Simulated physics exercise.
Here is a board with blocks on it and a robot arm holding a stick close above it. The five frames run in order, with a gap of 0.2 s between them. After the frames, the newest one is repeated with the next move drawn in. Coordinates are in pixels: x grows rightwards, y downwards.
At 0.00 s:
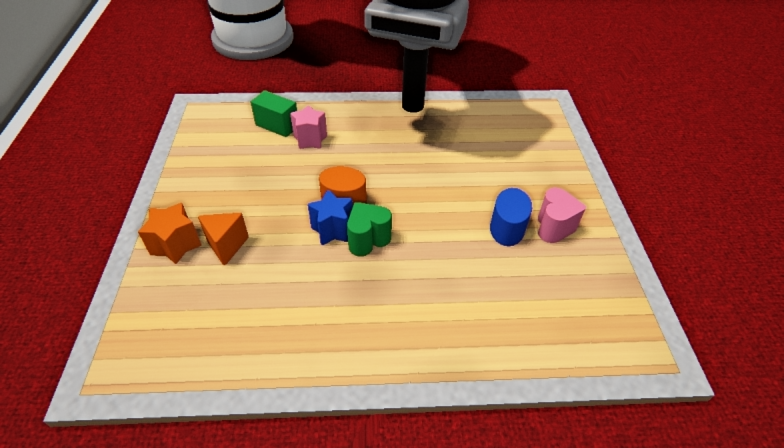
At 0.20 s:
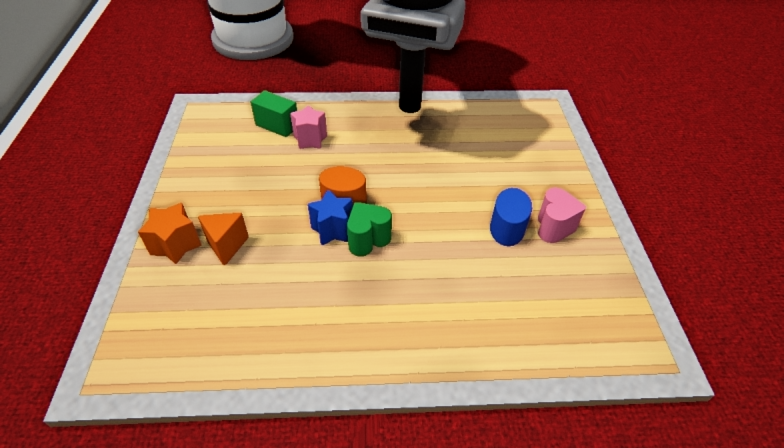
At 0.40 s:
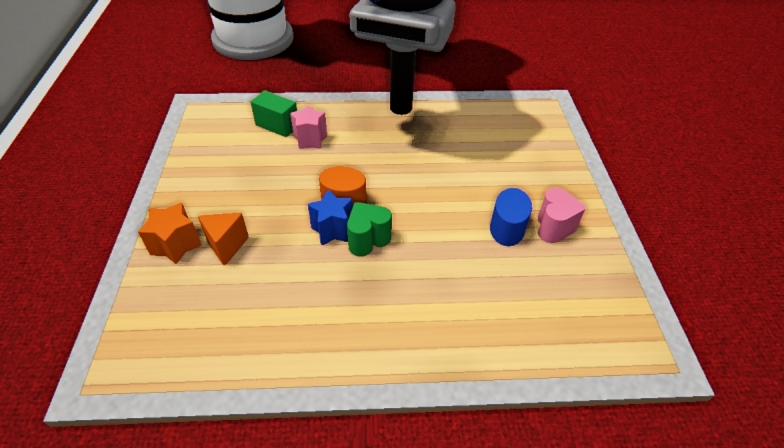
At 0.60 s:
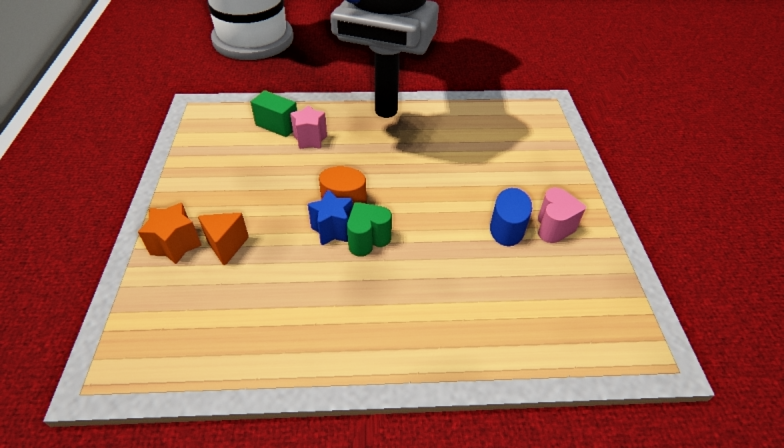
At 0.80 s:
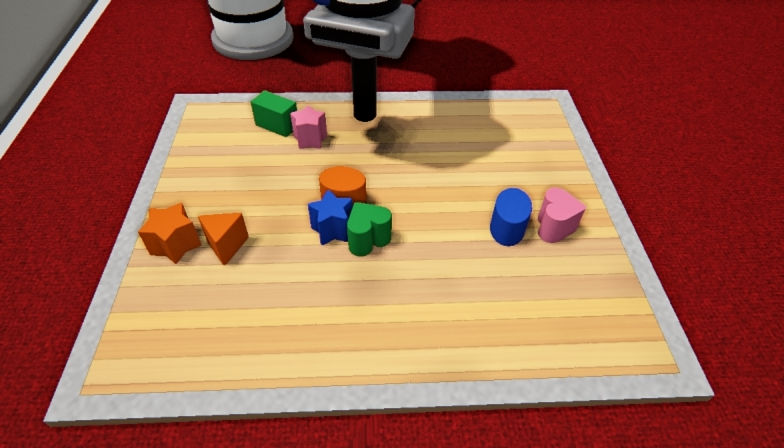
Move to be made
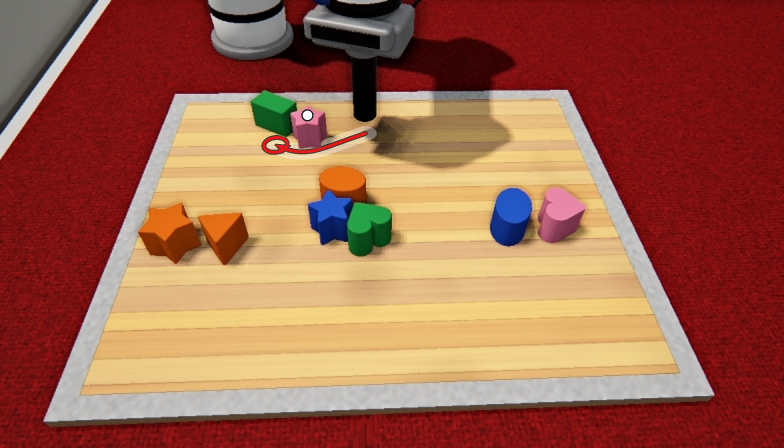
A robot arm holds a black stick at the far edge of a pale wooden board with a grey border on red carpet, seen from above at an angle. A green block and pink star sit far left, orange shapes left, an orange, blue and green cluster near the middle, and a blue cylinder and pink heart right. The arm slides the stick leftward, touching no blocks, while the camera stays still.
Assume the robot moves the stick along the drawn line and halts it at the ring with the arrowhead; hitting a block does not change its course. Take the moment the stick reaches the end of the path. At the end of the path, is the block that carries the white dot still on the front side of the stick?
In short: Yes.
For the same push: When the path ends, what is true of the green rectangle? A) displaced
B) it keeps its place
The correct letter is A.
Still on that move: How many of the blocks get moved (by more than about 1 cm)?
Going by the path, two of them shift by more than about 1 cm.
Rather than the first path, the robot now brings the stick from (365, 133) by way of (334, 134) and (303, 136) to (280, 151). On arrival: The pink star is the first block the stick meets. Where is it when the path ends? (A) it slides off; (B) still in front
The correct letter is B.
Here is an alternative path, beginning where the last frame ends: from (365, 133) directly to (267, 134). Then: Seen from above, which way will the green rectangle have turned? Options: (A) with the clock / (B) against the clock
Option A.
The line goes from (365, 133) through (337, 143) and (305, 152) to (276, 145); the dot is on the pink star.
On the path given first. One third of the way, stick (334, 126); nothing pushed yet.
Two thirds of the way, stick (302, 134); green rectangle (265, 99), turned 15° clockwise; pink star (285, 117), turned 30° clockwise.
At the end, stick (272, 127); green rectangle (250, 91), turned 60° clockwise; pink star (254, 111), turned 25° clockwise.
